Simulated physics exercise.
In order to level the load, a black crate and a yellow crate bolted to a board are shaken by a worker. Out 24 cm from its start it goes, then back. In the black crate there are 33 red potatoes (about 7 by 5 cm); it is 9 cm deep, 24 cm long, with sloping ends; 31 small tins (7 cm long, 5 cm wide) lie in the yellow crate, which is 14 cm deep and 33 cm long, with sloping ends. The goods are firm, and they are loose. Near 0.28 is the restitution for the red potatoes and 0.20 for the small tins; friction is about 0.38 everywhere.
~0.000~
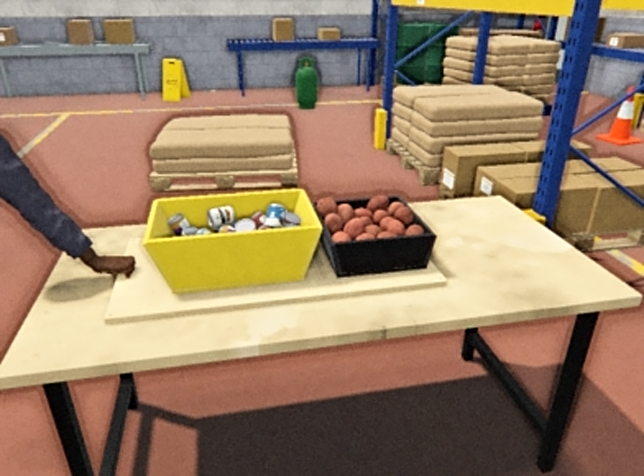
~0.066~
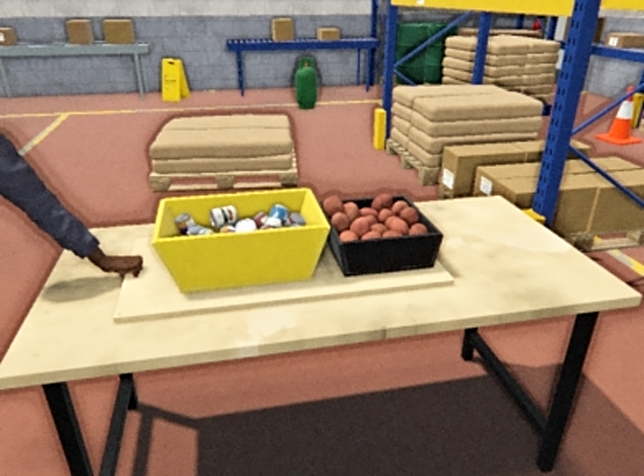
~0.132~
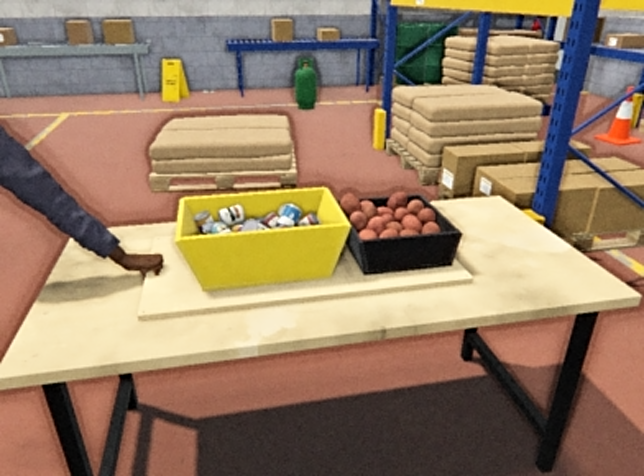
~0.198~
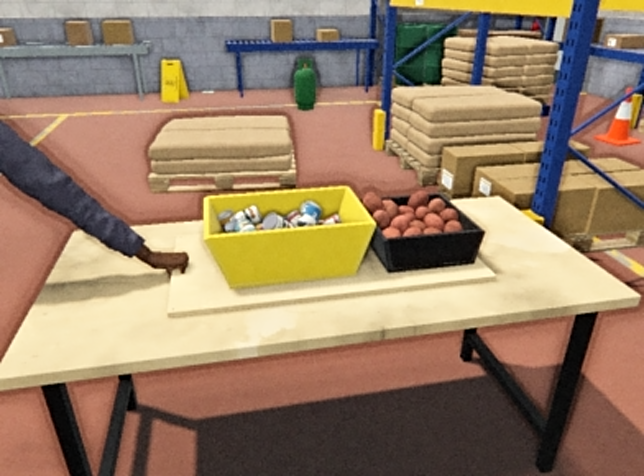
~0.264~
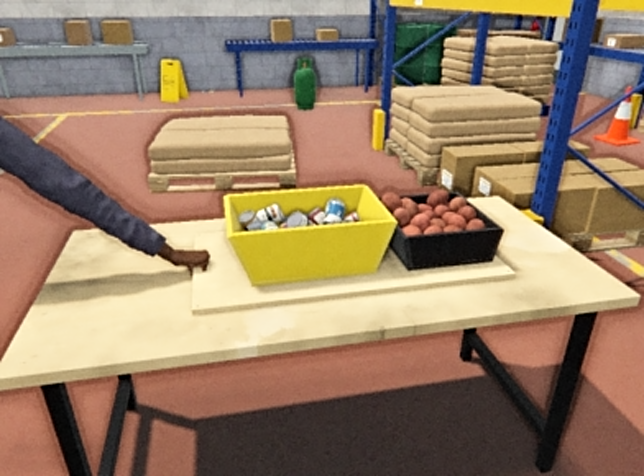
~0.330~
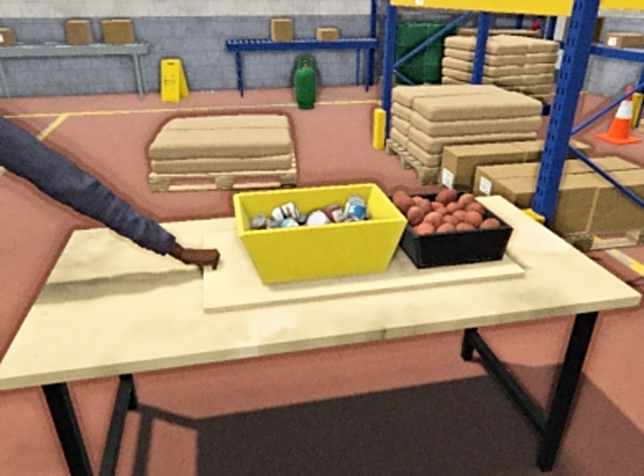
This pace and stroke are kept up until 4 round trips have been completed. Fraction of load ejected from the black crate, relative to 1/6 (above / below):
Below 1/6.
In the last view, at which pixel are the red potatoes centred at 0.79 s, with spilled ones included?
The middle is around (380, 223).
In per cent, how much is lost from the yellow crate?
Yellow crate, 0 in a hundred gone.
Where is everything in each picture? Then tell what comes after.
In the first frame (each is followed by its nearest rim corner in this view), black crate, (335, 243); yellow crate, (148, 241); shifted 0 cm; none out.
The second frame shows black crate, (342, 243); yellow crate, (156, 240); shifted 2 cm.
The third frame shows black crate, (363, 241); yellow crate, (180, 239); shifted 8 cm.
The fourth frame shows black crate, (387, 239); yellow crate, (209, 237); shifted 15 cm.
The fifth frame shows black crate, (408, 237); yellow crate, (232, 234); shifted 21 cm.
The sixth frame shows black crate, (418, 235); yellow crate, (244, 233); shifted 24 cm; none out.
After 0.79 s, black crate 33 in, 0 out and yellow crate 31 in, 0 out.
After 1.37 s, black crate 33 in, 0 out and yellow crate 31 in, 0 out.
After 2.17 s, black crate 33 in, 0 out and yellow crate 31 in, 0 out.
Outcome (at 3.21 s), black crate 33 in, 0 out and yellow crate 31 in, 0 out. Asked share, 0 of 33, 0 per cent.
